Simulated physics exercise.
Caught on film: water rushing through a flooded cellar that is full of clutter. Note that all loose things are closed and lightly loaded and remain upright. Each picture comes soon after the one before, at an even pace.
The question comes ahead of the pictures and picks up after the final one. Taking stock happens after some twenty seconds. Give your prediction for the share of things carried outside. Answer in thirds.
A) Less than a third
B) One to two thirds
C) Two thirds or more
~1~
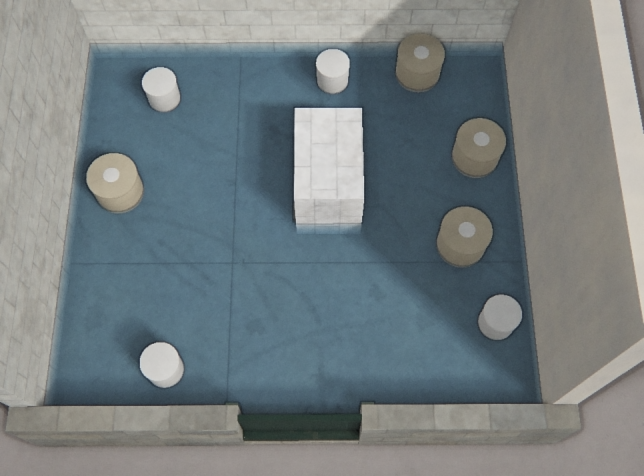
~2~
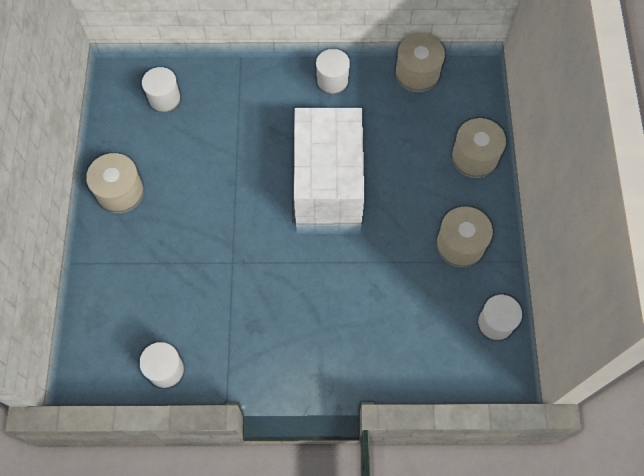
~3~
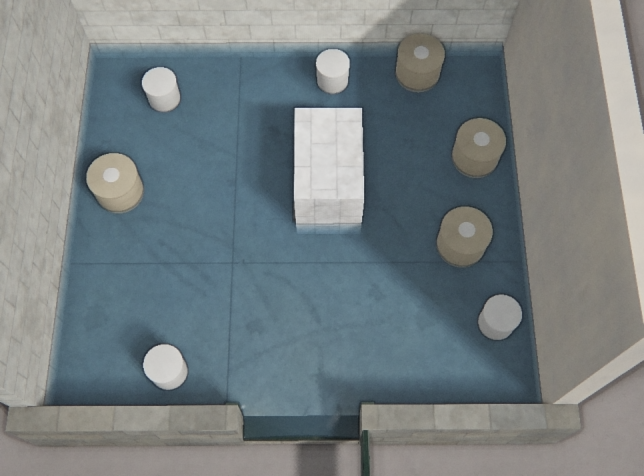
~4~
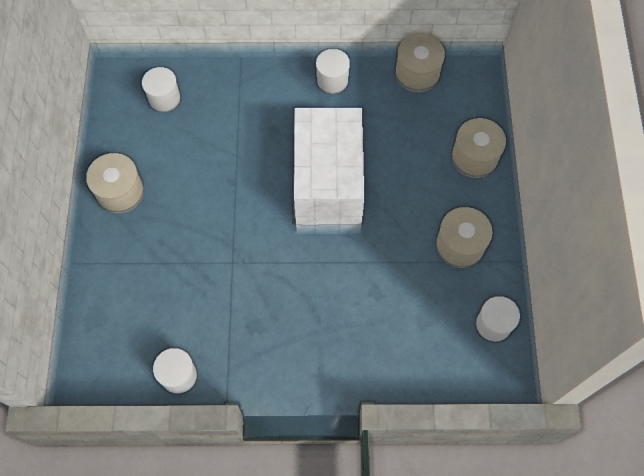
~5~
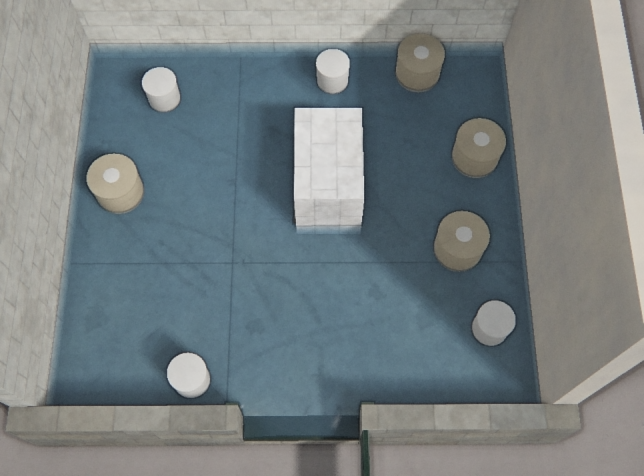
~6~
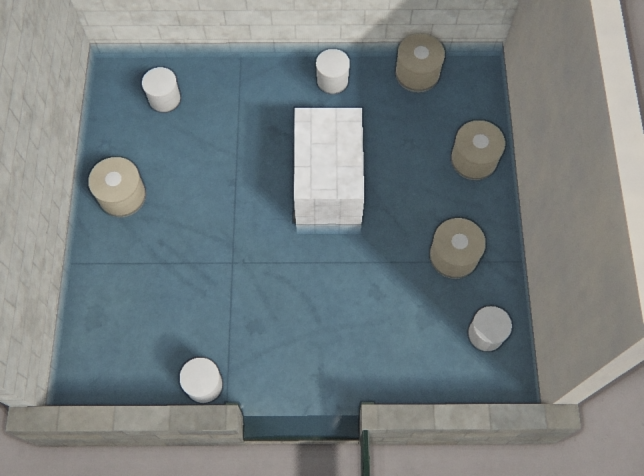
Option B: One to two thirds.
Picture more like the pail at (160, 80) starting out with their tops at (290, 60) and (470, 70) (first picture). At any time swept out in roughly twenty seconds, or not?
The first copy is held back and the second is held back.
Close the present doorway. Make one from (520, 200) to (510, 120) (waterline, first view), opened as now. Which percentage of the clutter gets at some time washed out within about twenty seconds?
I'd put it near 60 per cent.
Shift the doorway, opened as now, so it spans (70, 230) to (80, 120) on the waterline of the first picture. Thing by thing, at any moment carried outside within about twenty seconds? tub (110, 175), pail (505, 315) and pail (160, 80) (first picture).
Outcome for each, in the order asked: Flushed / not flushed / flushed.
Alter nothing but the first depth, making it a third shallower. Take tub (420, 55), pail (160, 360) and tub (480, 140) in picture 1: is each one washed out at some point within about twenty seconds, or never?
In order, held back, flushed away and held back.
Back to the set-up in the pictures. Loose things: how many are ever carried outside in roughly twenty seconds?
The count is 3.
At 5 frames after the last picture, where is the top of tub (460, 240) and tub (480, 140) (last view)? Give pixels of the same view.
Estimate: First at (455, 281), second at (483, 178), approximately.
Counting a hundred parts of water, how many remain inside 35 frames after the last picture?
I make it 52 per cent.
A moment on, 1 of 8 are out; 7 afloat.
Next, 1 of 8 are out; 7 afloat.
Later, 3 of 8 are out; 5 afloat.
In the end, 3 of 8 are out; 5 afloat.
